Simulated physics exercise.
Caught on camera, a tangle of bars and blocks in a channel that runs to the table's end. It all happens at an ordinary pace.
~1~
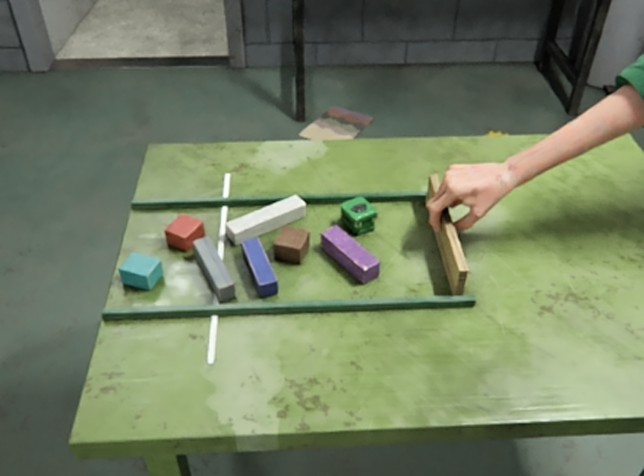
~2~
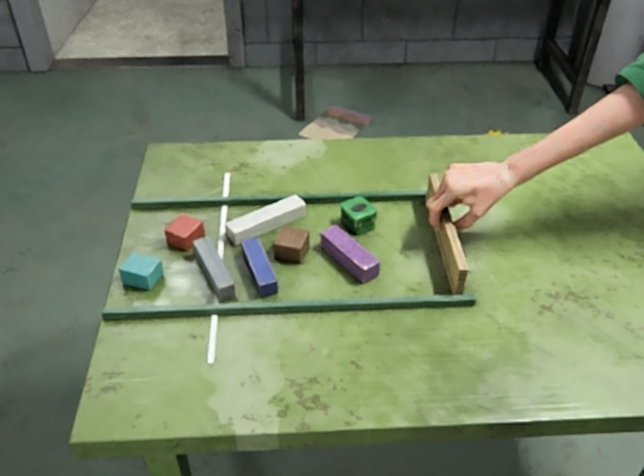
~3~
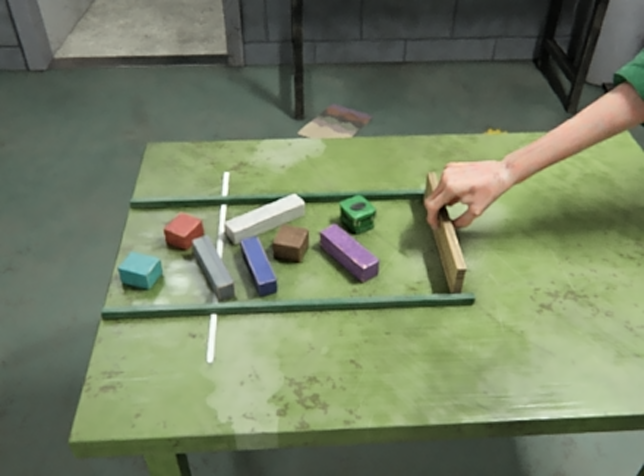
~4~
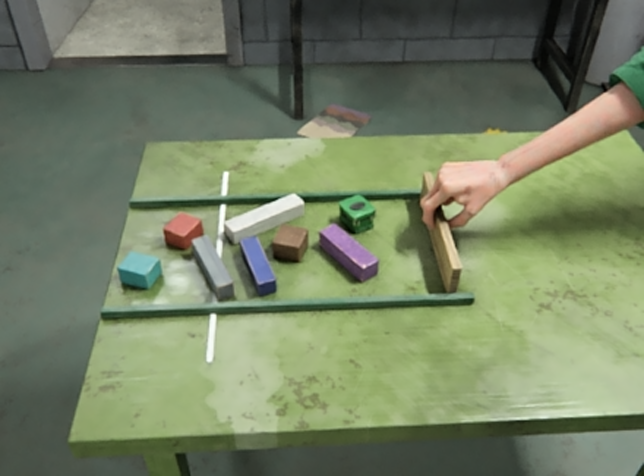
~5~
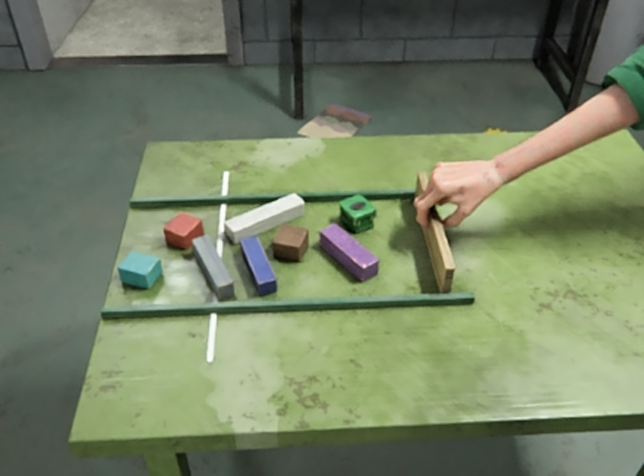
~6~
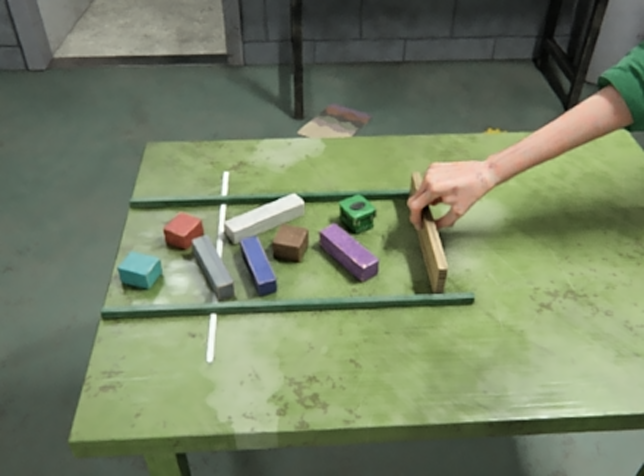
On a green table, a hand slides a wooden board slightly left toward scattered blocks.
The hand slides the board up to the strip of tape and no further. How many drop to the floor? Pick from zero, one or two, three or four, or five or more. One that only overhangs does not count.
In the end the number that fall off is zero.
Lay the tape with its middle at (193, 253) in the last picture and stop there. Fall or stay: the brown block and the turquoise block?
The brown block is kept, the turquoise block tumbles off.
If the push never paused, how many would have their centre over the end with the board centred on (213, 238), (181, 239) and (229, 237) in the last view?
Past the end: 0, 2 and 0.
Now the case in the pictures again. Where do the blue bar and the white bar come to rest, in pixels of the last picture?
First (176, 278), then (172, 226).
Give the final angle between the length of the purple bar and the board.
About 0°.
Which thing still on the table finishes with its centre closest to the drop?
Foremost is the turquoise block.
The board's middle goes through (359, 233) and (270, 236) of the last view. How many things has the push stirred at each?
By then 2, and 6.
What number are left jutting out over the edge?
It comes to 1.
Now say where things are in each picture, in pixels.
The first frame shows turquoise block (141, 271); red block (185, 232); grey stick (214, 268); board (445, 232); tape (220, 254).
The second frame shows red block (185, 232); green case (358, 216).
The third frame shows grey stick (213, 268); brown block (291, 243).
The fourth frame shows turquoise block (140, 270); board (439, 230).
The fifth frame shows red block (184, 231); white bar (266, 218).
The sixth frame shows turquoise block (140, 270); red block (184, 231); grey stick (213, 267); board (426, 230); tape (219, 252).
Early on, none off yet; turquoise block at rest near (140, 270); red block at rest near (184, 231); grey stick at rest near (213, 267).
A while later, none off yet; turquoise block at rest near (140, 270); red block at rest near (184, 231); grey stick moving near (206, 270).
Finally, the number that fall off is zero.
